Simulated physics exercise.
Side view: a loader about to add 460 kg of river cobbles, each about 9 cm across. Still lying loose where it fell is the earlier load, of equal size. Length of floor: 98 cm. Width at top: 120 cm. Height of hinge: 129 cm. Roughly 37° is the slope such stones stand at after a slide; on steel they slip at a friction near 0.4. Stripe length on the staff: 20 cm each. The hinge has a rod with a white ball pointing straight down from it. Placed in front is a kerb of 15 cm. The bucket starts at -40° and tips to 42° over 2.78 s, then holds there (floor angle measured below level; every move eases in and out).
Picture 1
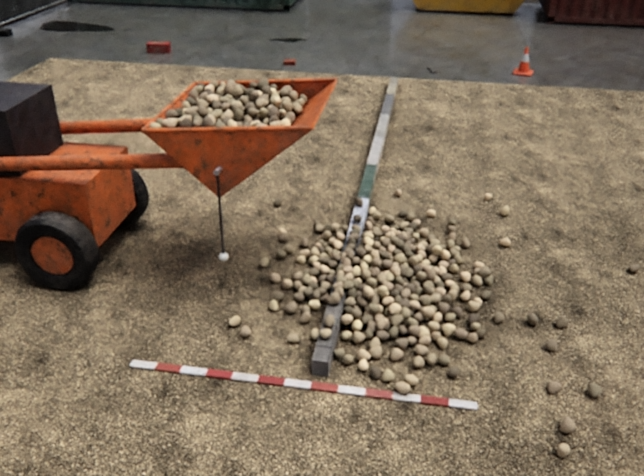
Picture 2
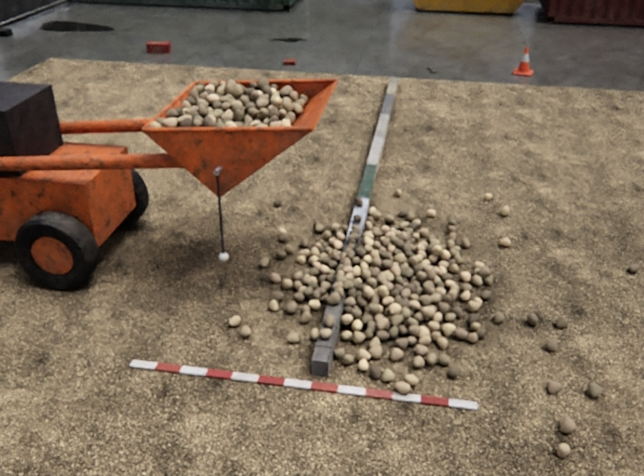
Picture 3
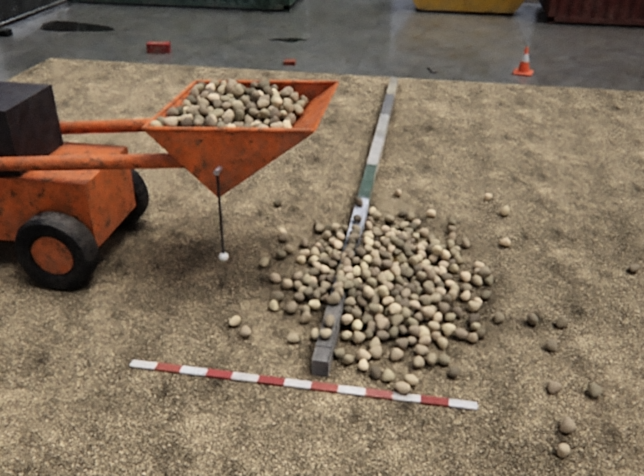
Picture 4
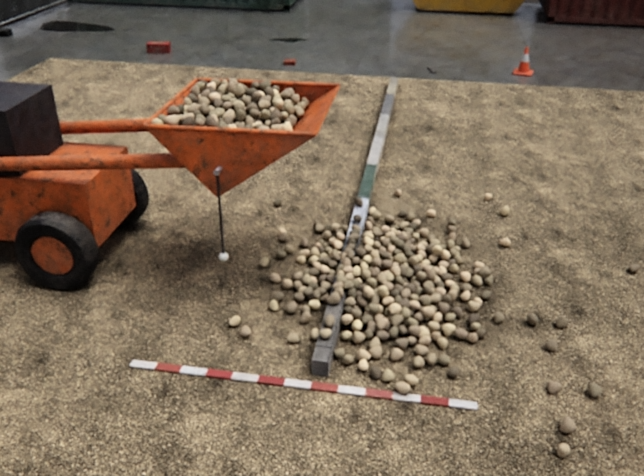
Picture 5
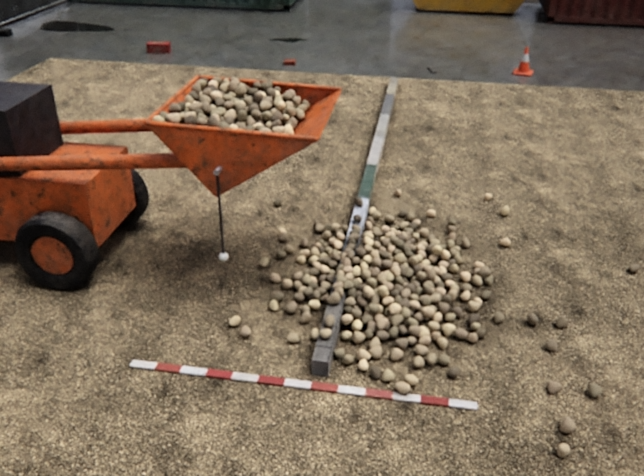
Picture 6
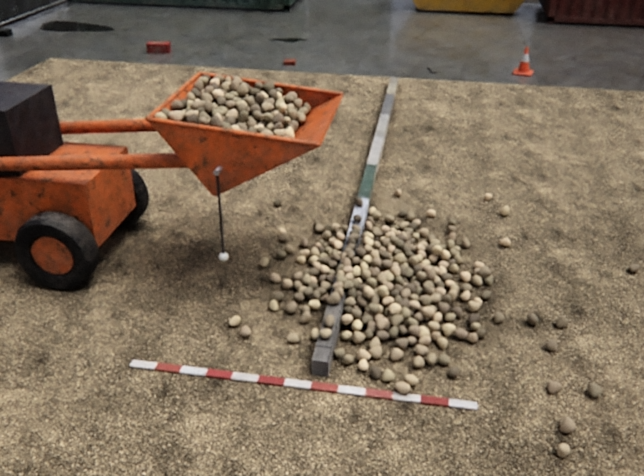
To begin with, an orange loader on the left holds a bucket full of rounded stones, while an earlier heap lies across a long kerb behind a red-and-white staff. The bucket then tilts slowly and slightly, its right lip dipping, while the heap stays still.
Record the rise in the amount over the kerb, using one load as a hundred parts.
Rise: About 40 parts in every hundred.
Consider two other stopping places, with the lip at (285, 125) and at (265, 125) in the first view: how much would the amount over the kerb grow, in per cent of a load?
About 10 per cent for the first, 5 per cent for the second.
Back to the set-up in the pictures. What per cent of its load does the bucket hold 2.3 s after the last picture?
That works out to about 0 %.
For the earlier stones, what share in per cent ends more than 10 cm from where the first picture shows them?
Close to 15 in a hundred of them.
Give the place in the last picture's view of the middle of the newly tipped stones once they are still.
Their centre rests close to (336, 261).
Then, 1.5 s after the last picture the floor is at 29°; in per cent of one load, 87 in the bucket, 35 on this side of the kerb, 78 over the kerb; the foremost stones are at (571, 357).
Then, 2.3 s after the last picture the floor is at 42°; in per cent of one load, 1 in the bucket, 85 on this side of the kerb, 114 over the kerb; the foremost stones are at (571, 357).
Then, 2.6 s after the last picture the floor is at 42°; in per cent of one load, 0 in the bucket, 82 on this side of the kerb, 118 over the kerb; the foremost stones are at (571, 357).
Then, 5.4 s after the last picture the floor is at 42°; in per cent of one load, 0 in the bucket, 82 on this side of the kerb, 118 over the kerb; the foremost stones are at (571, 357). Net gain over the kerb, 40.
